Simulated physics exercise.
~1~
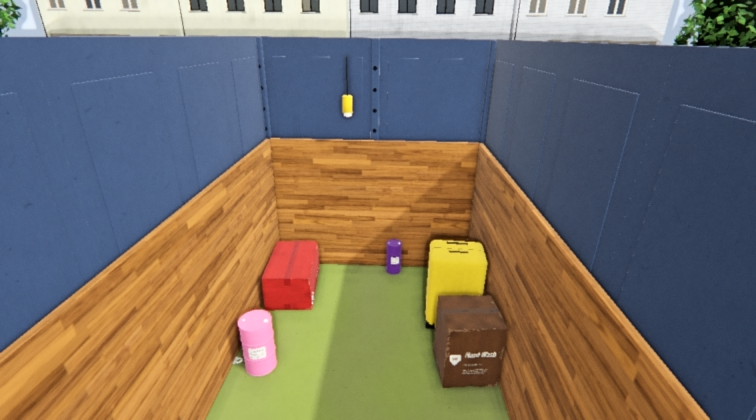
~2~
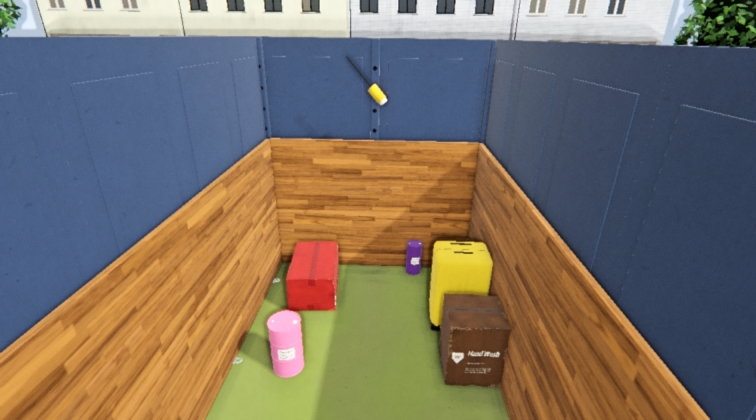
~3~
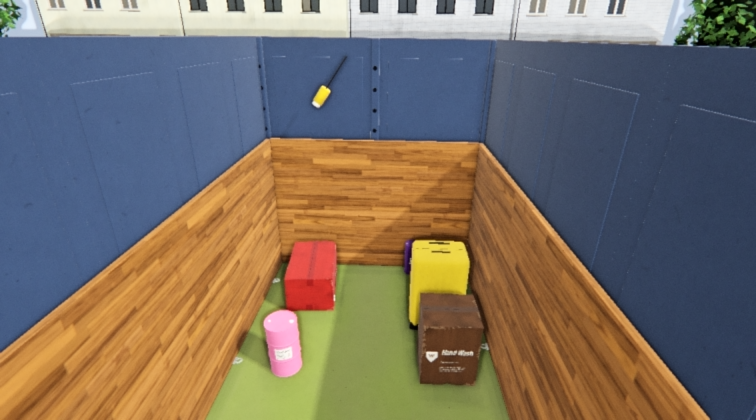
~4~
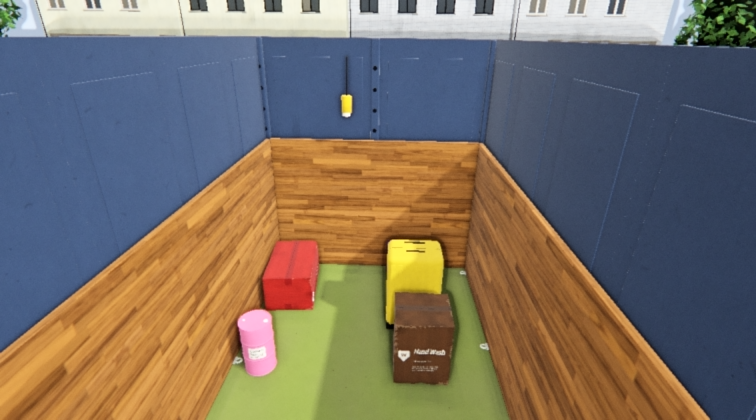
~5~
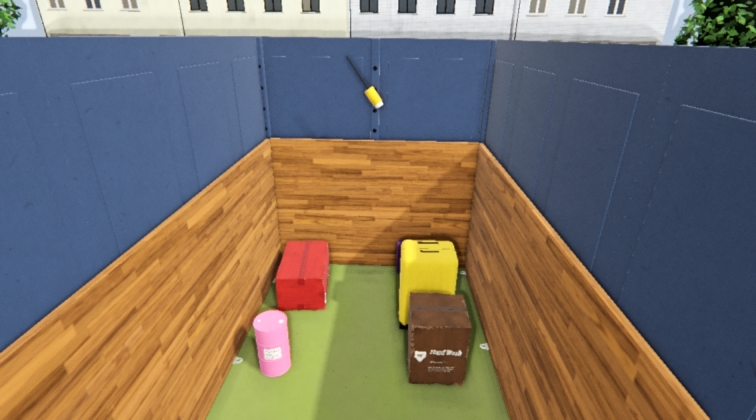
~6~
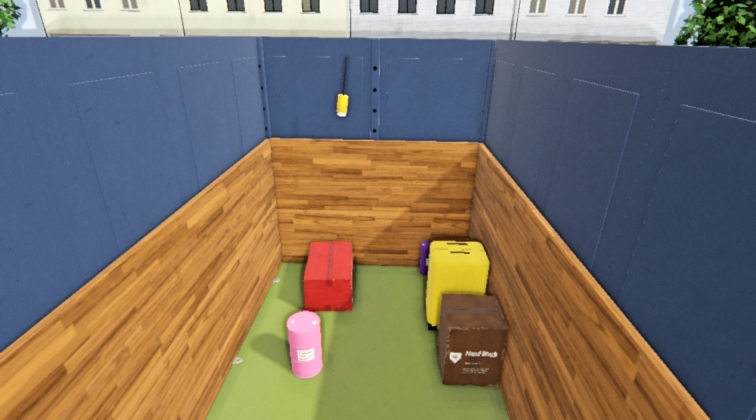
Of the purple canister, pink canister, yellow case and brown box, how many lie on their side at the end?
None of them do. The two canisters, the yellow case and the brown box are all still upright at the end.
